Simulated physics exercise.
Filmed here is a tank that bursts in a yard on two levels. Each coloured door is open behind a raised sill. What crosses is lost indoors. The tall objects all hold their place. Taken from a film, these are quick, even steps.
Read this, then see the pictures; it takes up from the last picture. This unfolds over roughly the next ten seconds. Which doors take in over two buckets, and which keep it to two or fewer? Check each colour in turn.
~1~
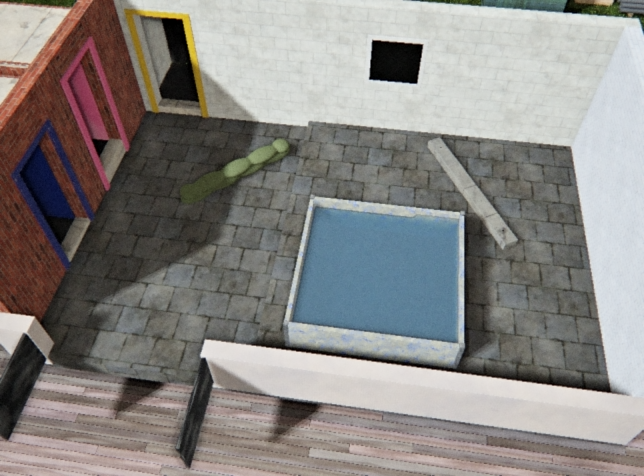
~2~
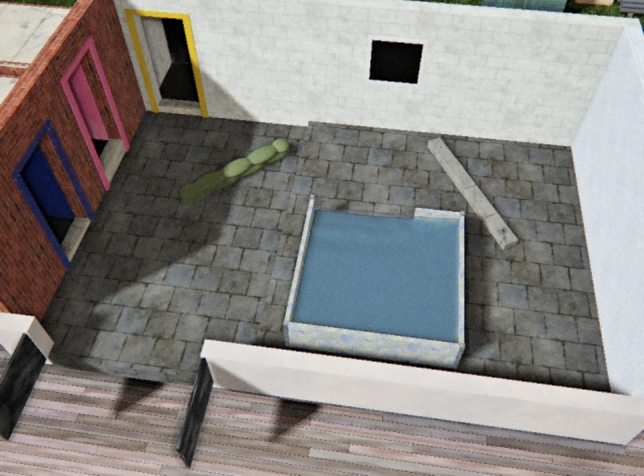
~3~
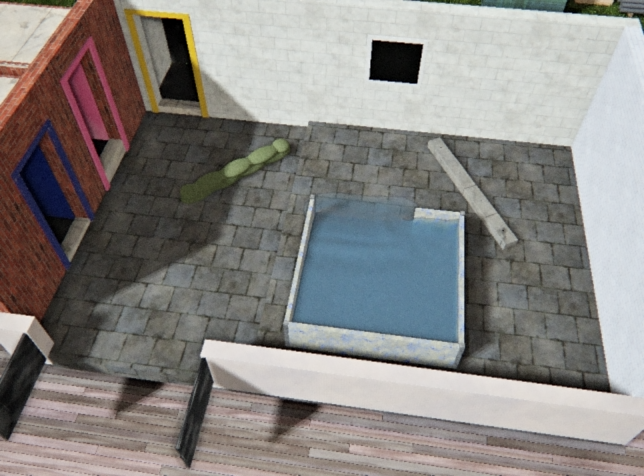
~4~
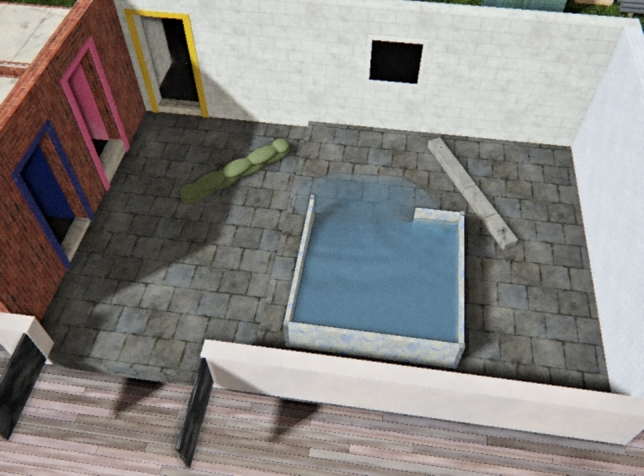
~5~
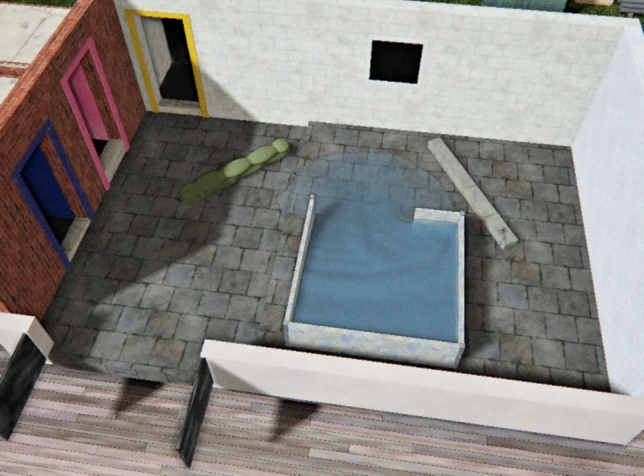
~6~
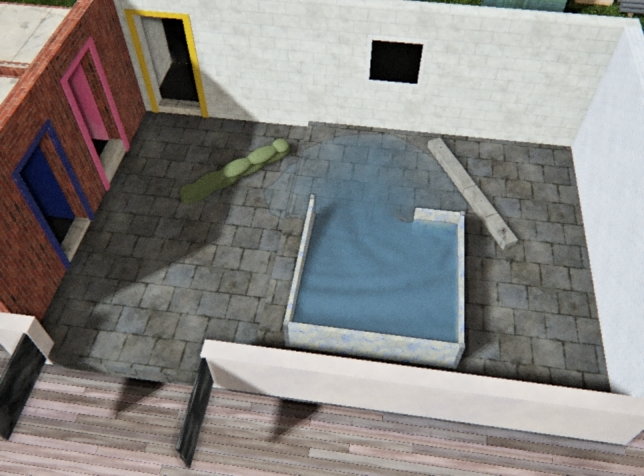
The blue door keeps it to two or fewer; the pink door keeps it to two or fewer; the yellow door keeps it to two or fewer.
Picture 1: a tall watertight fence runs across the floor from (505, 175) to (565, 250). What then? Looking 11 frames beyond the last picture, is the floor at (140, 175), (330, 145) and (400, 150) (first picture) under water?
Lab note - spot 1 parched, spot 2 inundated, spot 3 inundated.
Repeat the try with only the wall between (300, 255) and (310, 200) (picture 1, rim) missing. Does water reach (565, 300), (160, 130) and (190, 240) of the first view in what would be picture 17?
Bone-dry, bone-dry, submerged.
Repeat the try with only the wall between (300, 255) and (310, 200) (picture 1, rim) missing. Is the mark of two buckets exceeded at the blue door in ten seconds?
Then: The blue door tops the mark.
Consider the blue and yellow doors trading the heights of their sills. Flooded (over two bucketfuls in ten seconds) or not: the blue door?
In that case the blue one comes in under the cap, I reckon.
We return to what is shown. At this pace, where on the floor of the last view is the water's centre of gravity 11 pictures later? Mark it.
I'd say around (365, 223).
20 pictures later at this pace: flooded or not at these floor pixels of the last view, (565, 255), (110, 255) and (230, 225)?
Result, in order: Unflooded / unflooded / waterlogged.
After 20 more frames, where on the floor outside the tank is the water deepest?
My finger goes to (291, 149).
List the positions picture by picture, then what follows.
Still water in the open tank at (380, 268), in the first picture.
Water pours out on the open tank's far side and has run to a hidden place, in the second picture.
The front is at a hidden place, out from the gap on the open tank's far side, in the third picture.
Water pours out on the open tank's far side and has run to (405, 181), in the fourth picture.
The front is at (394, 156), out from the gap on the open tank's far side, in the fifth picture.
Water pours out on the open tank's far side and has run to (395, 139), in the sixth picture.
A moment on, water covers 20 % of the floor; the blue door not reached, the pink door not reached, the yellow door not reached.
Next, water covers 25 % of the floor; the blue door not reached, the pink door not reached, the yellow door not reached.
Then, water covers 50 % of the floor; the blue door not reached, the pink door wet at the sill, nothing in, the yellow door wet at the sill, nothing in.
Later, water covers 85 % of the floor; the blue door wet at the sill, nothing in, the pink door wet at the sill, nothing in, the yellow door under two buckets in.
In the end, water covers 90 % of the floor; the blue door wet at the sill, nothing in, the pink door wet at the sill, nothing in, the yellow door under two buckets in.
